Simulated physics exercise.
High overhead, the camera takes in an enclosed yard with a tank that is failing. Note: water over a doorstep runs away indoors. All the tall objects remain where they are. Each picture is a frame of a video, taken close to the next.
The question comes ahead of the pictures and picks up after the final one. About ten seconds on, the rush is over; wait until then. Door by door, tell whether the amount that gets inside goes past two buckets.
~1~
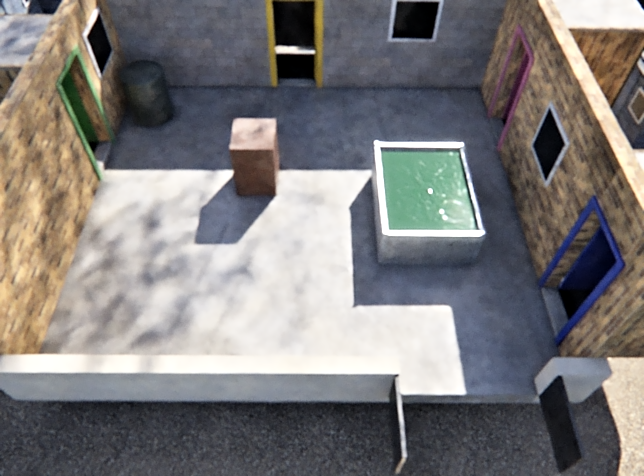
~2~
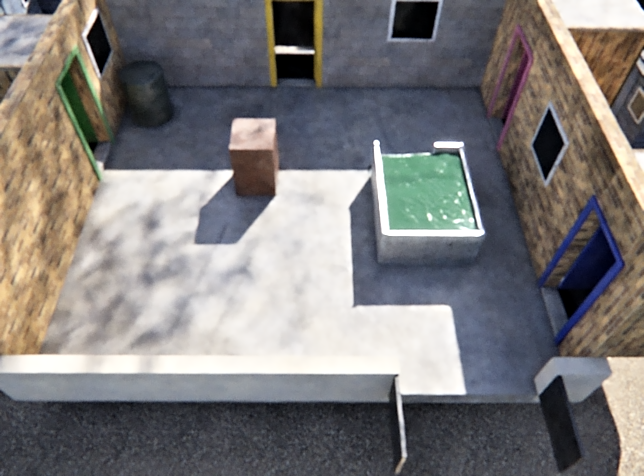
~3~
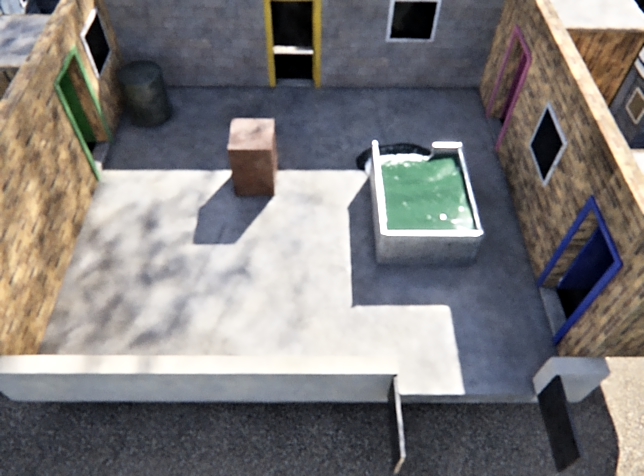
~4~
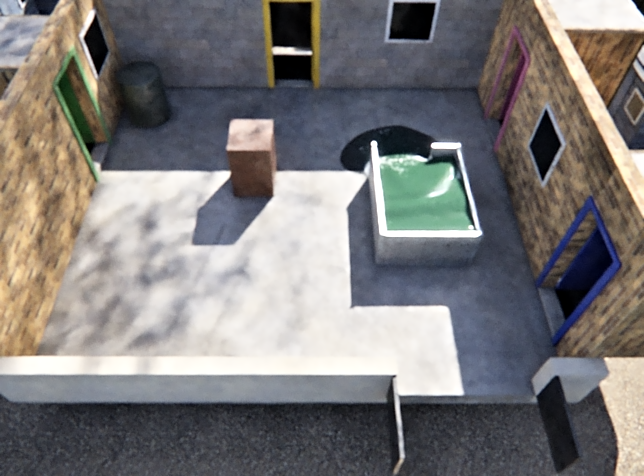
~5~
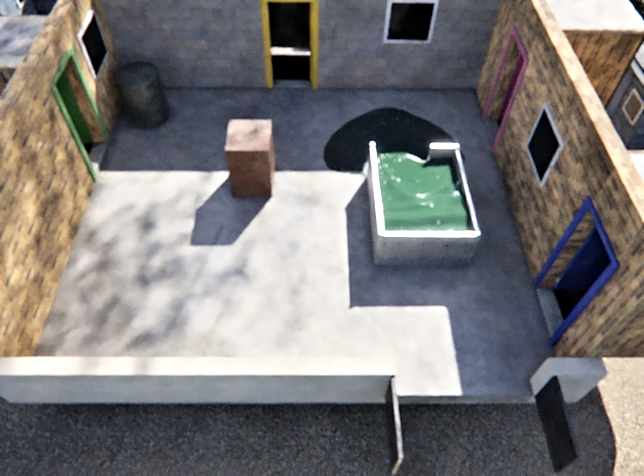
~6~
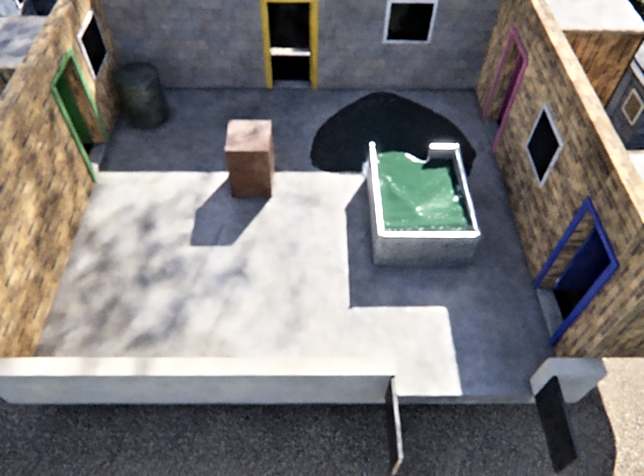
The green door doesn't get too much water coming through. The blue door doesn't get too much water coming through. The yellow door gets too much water coming through. The pink door gets too much water coming through.
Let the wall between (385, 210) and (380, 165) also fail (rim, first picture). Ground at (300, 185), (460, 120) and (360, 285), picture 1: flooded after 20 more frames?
In turn: Inundated, then untouched, then untouched.
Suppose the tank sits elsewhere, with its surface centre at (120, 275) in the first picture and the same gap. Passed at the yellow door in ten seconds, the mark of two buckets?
Yellow door: Overshoots.
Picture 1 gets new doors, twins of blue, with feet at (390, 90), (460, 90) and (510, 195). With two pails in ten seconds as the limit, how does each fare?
In order, the new doors go: Overshoots, overshoots, undershoots.
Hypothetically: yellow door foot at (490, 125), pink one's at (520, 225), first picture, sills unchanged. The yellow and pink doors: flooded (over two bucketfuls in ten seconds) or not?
Yellow lets more in, pink lets less in.
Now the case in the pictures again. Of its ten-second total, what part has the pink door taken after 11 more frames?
Roughly 0 %.
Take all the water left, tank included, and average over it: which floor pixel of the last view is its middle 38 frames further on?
Centre of mass: Roughly (325, 155).
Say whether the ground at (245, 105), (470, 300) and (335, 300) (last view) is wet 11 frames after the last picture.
The three points read soaked through, clear and clear.
A moment on, water covers 20 % of the floor; the green door not reached, the blue door not reached, the yellow door wet at the sill, nothing in, the pink door wet at the sill, nothing in.
Next, water covers 25 % of the floor; the green door not reached, the blue door not reached, the yellow door over two buckets in, the pink door wet at the sill, nothing in.
Then, water covers 30 % of the floor; the green door not reached, the blue door not reached, the yellow door far over two buckets in, the pink door under two buckets in.
Later, water covers 55 % of the floor; the green door wet at the sill, nothing in, the blue door wet at the sill, nothing in, the yellow door far over two buckets in, the pink door over two buckets in.
In the end, water covers 75 % of the floor; the green door wet at the sill, nothing in, the blue door wet at the sill, nothing in, the yellow door far over two buckets in, the pink door over two buckets in.
